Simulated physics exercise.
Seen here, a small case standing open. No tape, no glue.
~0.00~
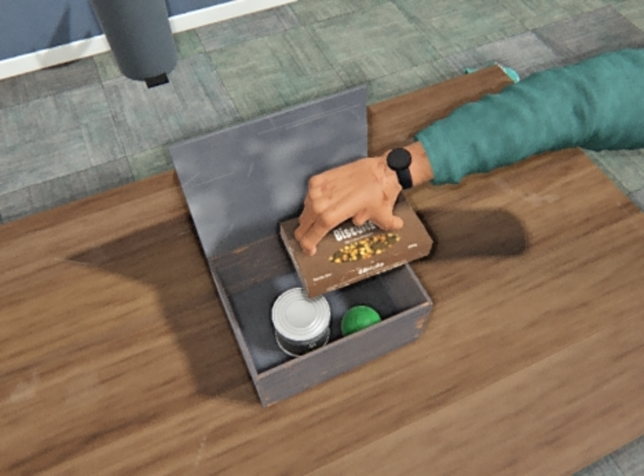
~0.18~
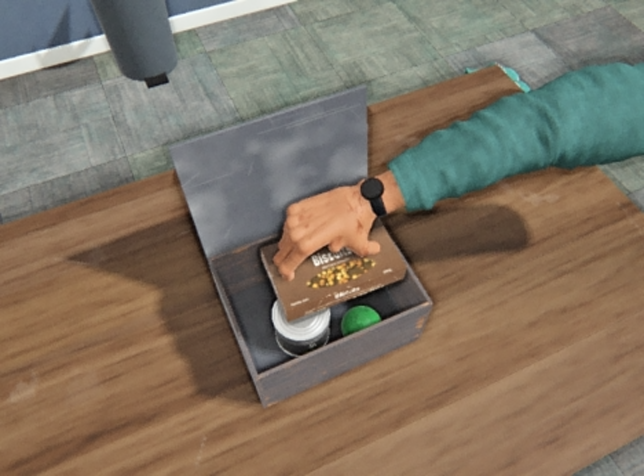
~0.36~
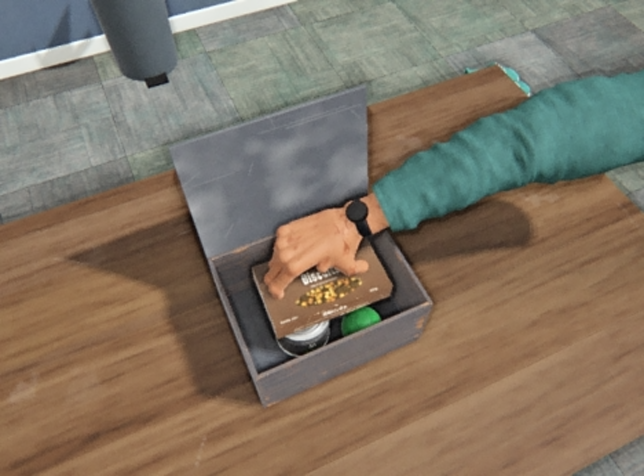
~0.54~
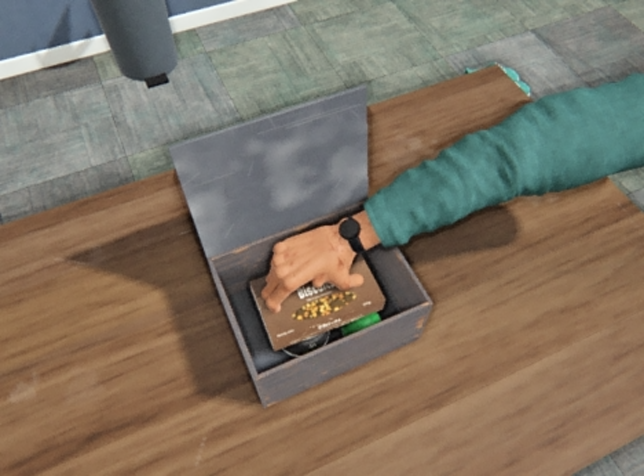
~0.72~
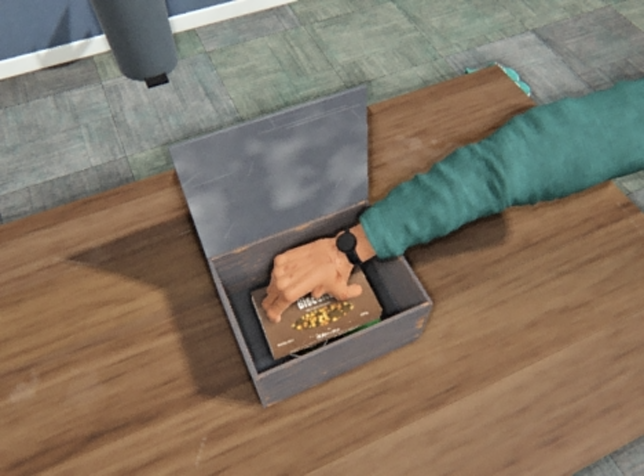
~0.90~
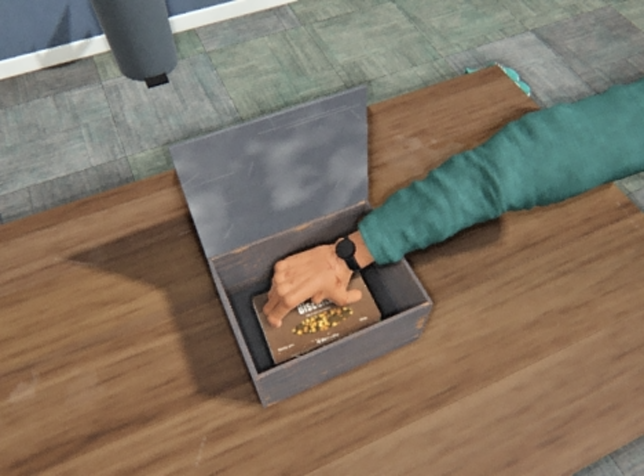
A hand in a green sleeve lowered a brown packet into a small open gray case on a wooden table, gradually covering the black tub with a white lid and the green item inside.
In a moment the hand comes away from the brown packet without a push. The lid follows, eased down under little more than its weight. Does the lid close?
The lid closes.
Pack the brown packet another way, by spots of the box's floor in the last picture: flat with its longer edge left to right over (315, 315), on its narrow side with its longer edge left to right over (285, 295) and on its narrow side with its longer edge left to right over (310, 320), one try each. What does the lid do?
First try: It shuts flat; second try: It closes; third try: It is held up.
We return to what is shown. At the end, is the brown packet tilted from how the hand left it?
It keeps its pose.
After 2.10 s, lid starting down.
After 2.60 s, lid 52° above the rim.
After 3.00 s, lid 18° above the rim.
At rest (3.7 s), lid shut; all 3 in place. Seen from the same camera at the end, brown packet near (316, 311).
